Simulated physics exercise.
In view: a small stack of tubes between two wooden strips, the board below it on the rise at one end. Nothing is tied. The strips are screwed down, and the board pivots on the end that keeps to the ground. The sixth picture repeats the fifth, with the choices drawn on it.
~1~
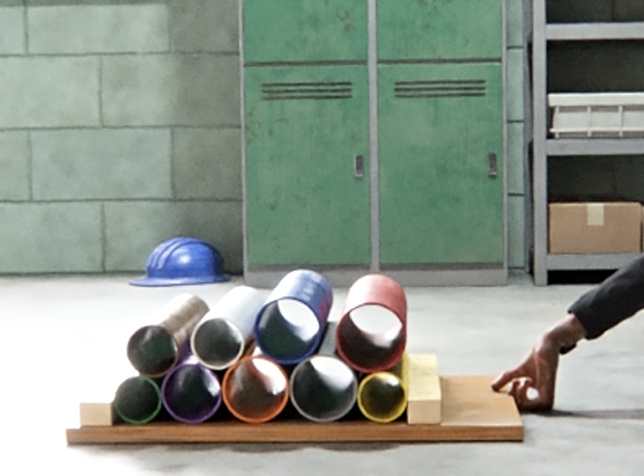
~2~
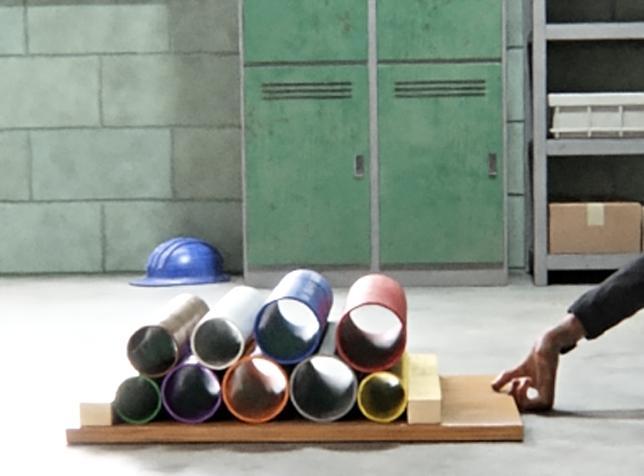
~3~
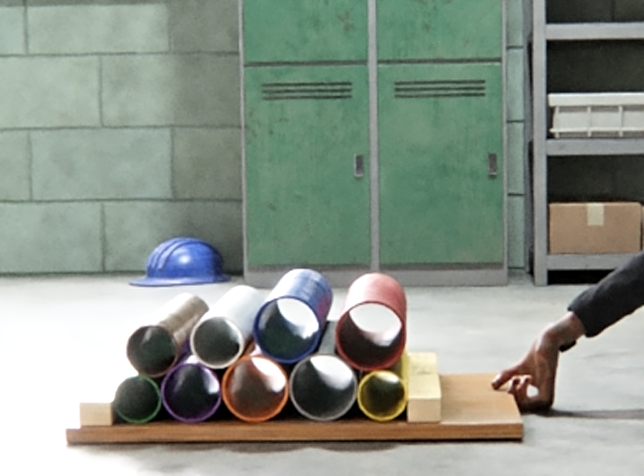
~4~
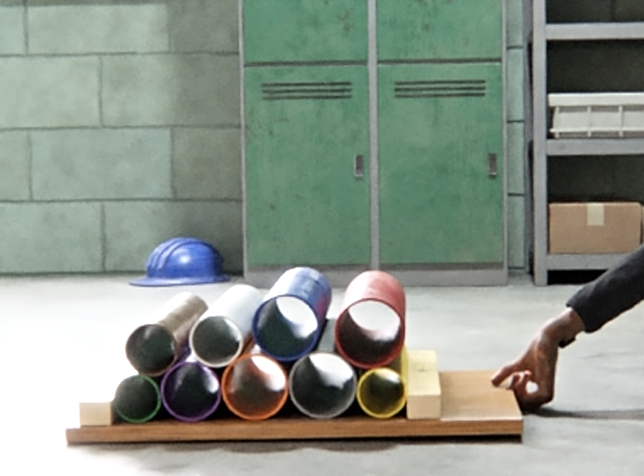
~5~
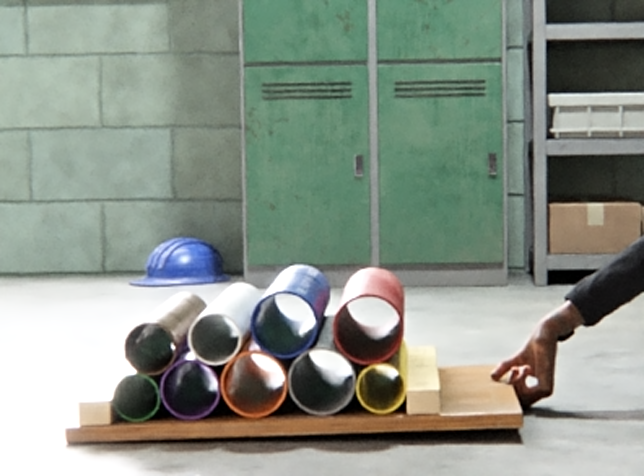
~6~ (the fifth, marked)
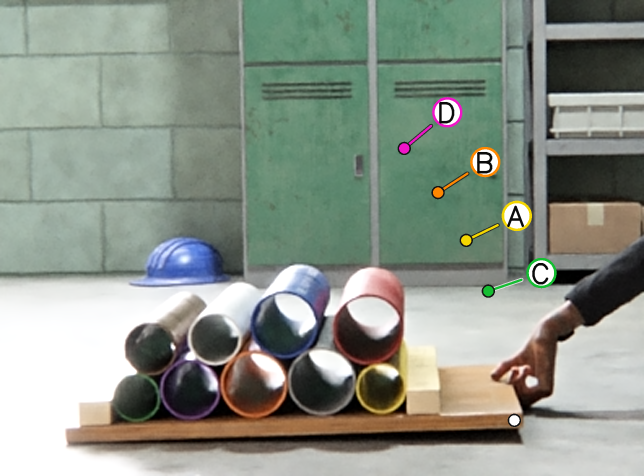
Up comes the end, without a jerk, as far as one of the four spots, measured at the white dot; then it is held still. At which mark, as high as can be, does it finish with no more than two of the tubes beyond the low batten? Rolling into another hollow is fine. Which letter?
Mark A is as high as it can go.
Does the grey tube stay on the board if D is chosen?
The grey tube: Yes.
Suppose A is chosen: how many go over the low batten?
It comes to one.
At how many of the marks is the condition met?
Two of them.
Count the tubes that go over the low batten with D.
At D the number is three.
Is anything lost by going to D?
Yes.
On the copy, A at (466, 240); B at (438, 193); C at (488, 291); D at (404, 149); the white dot at (514, 420).
On A. First, board at 16°.
Then, board at 25°.
Finally, board at 25°, one over the low batten (brown).
By contrast, B three over the low batten (blue, white, brown); C one over the low batten (brown); D three over the low batten (blue, white, brown).
